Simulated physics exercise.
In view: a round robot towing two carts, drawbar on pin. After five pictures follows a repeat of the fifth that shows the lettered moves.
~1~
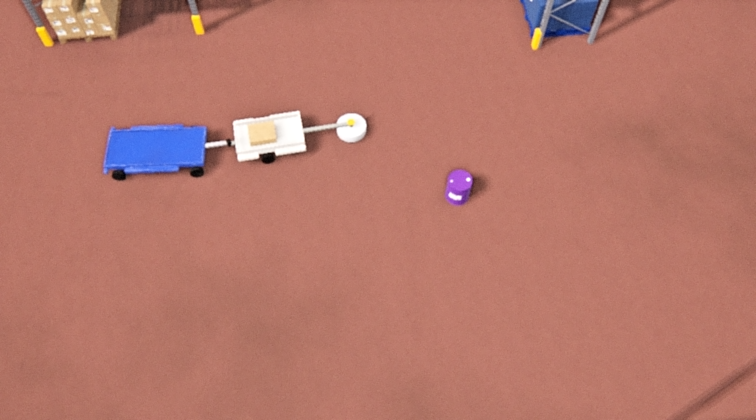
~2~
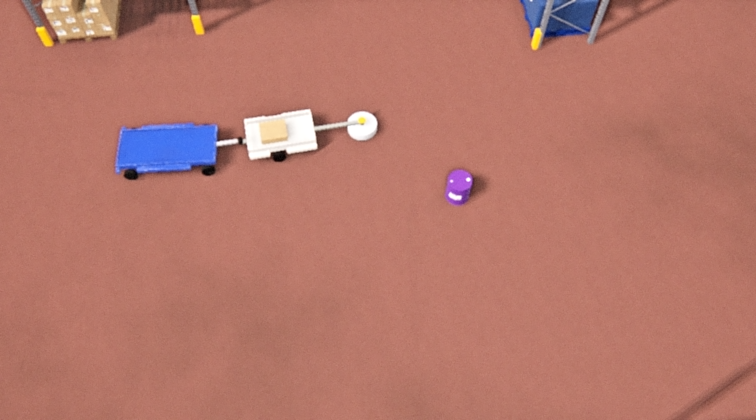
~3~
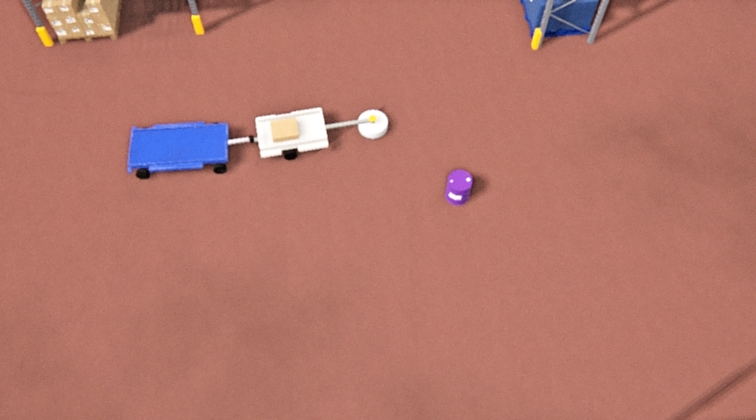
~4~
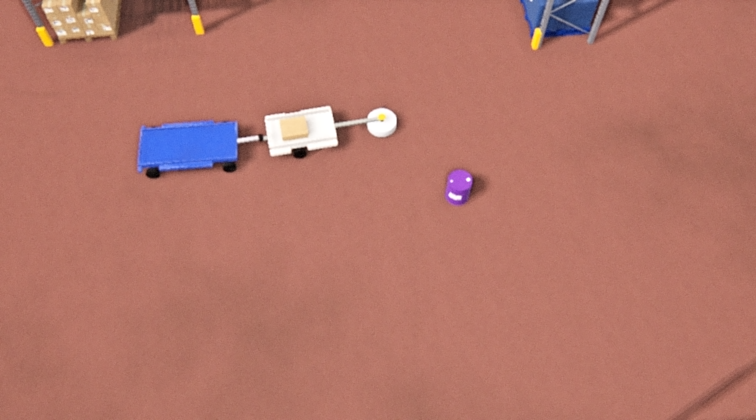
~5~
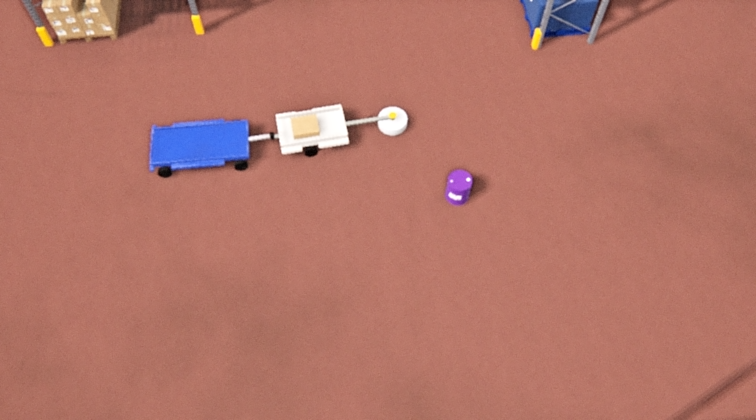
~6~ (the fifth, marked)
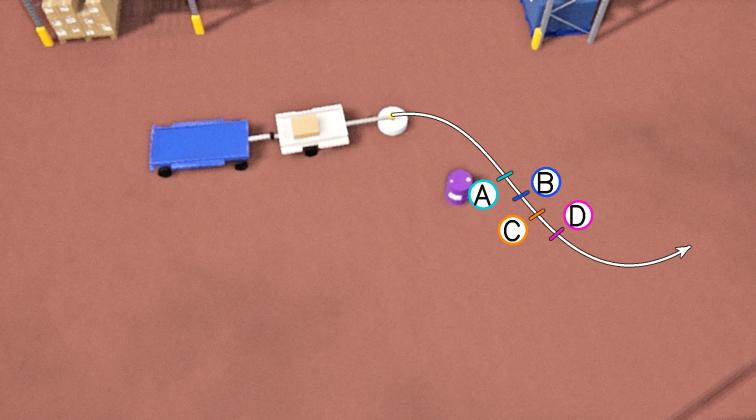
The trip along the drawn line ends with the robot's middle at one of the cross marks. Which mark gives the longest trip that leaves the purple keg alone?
As far as tick A.
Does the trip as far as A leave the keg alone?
Yes.
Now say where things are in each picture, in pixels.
In the first frame, white cart (269, 135); blue cart (156, 148); purple keg (457, 195).
In the second frame, robot (362, 125); white cart (280, 133); blue cart (168, 146); purple keg (457, 195).
In the third frame, robot (373, 123); white cart (292, 131); blue cart (179, 145); purple keg (457, 195).
In the fourth frame, robot (382, 121); white cart (301, 130); blue cart (189, 144); purple keg (457, 195).
In the fifth frame, robot (393, 120); white cart (312, 128); blue cart (200, 143); purple keg (457, 195).
On the marked copy, A at (505, 176); B at (521, 196); C at (537, 215); D at (557, 234); the route from (393, 115) via (528, 204) to (690, 247).
Following A. Soon after the start, robot (440, 125), last cart (248, 136).
Later, robot (477, 150), last cart (289, 129).
In the end, robot (504, 181), last cart (324, 126); nothing has been touched.
As for the rest, B is too far, the keg has been hit; C is too far, the keg has been hit; D is too far, the keg has been hit.
